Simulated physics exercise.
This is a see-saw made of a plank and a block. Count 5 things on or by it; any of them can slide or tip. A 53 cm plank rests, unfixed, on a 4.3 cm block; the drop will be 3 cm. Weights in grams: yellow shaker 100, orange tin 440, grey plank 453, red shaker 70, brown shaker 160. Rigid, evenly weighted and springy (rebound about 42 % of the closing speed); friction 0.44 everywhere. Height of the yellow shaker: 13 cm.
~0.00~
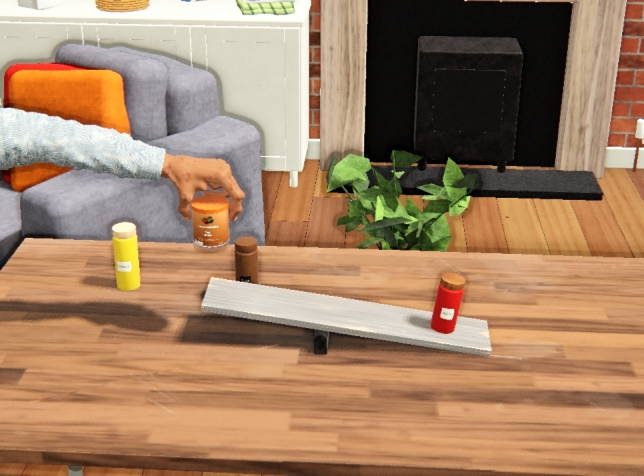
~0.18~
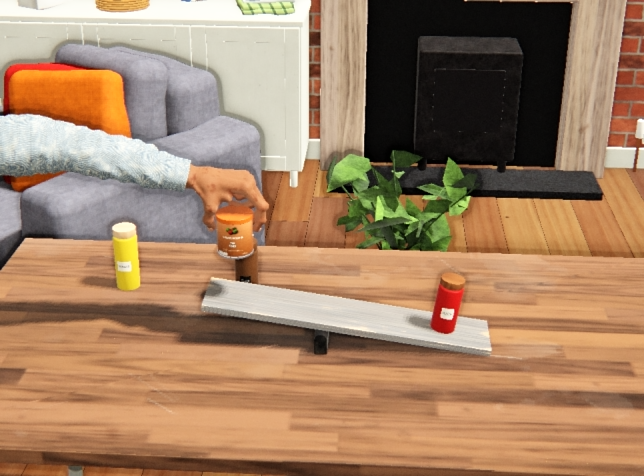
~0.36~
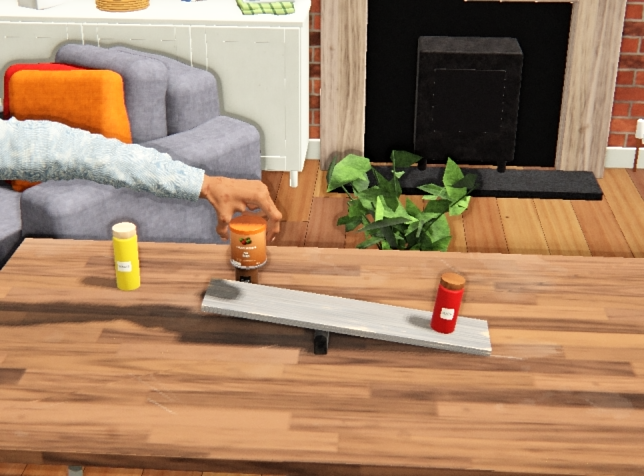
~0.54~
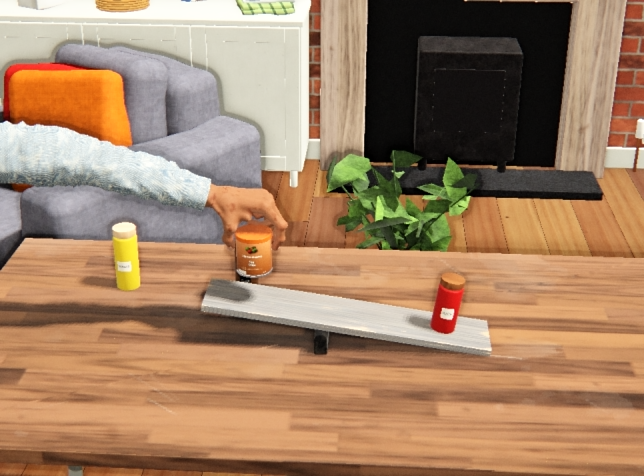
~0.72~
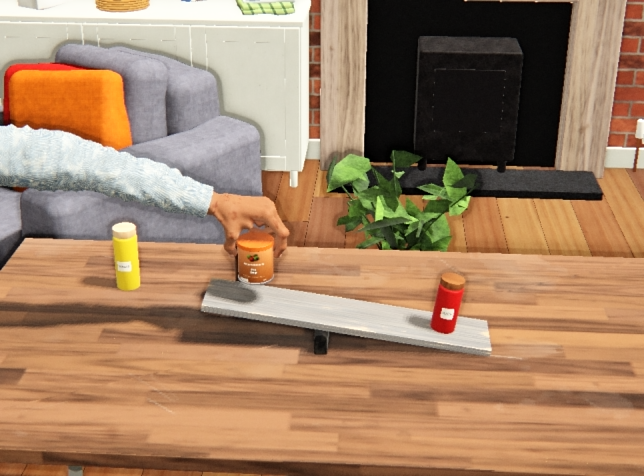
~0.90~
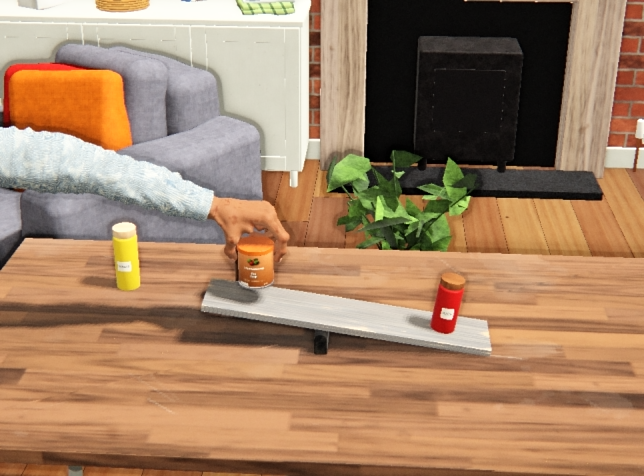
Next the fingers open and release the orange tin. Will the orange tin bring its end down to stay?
The plank swings over.
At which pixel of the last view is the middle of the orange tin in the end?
Around (243, 302).
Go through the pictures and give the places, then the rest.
In the first picture, 11 cm from its drop point; orange tin (211, 221); yellow shaker (126, 257).
In the second picture, 7 cm from its drop point; orange tin (235, 232); red shaker (448, 303).
In the third picture, 4 cm from its drop point; orange tin (248, 242); yellow shaker (126, 257).
In the fourth picture, 2 cm from its drop point; orange tin (254, 251); red shaker (448, 303).
In the fifth picture, 1 cm from its drop point; orange tin (256, 258); yellow shaker (126, 257).
The sixth picture shows held still over the plank; orange tin (256, 262); red shaker (448, 303).
Around 1.20 s, plank at 10°, tipped the other way; orange tin shifted 7 cm near (261, 295); red shaker at 18° to upright.
Around 1.30 s, plank at 9°, tipped the other way; orange tin at 9° to upright near (249, 298); red shaker at 31° to upright.
Around 1.50 s, plank at 11°, tipped the other way; orange tin at 11° to upright near (243, 302); red shaker on its side.
Finally (2.1 s), plank at 11°, tipped the other way; on their side or leaning hard on the table or plank, red shaker; not toppled but over 4 cm from the start, orange tin; the other 3 still in place (within 4 cm). Final places as that camera would see them, orange tin near (242, 302). The plank comes down at its raised end.
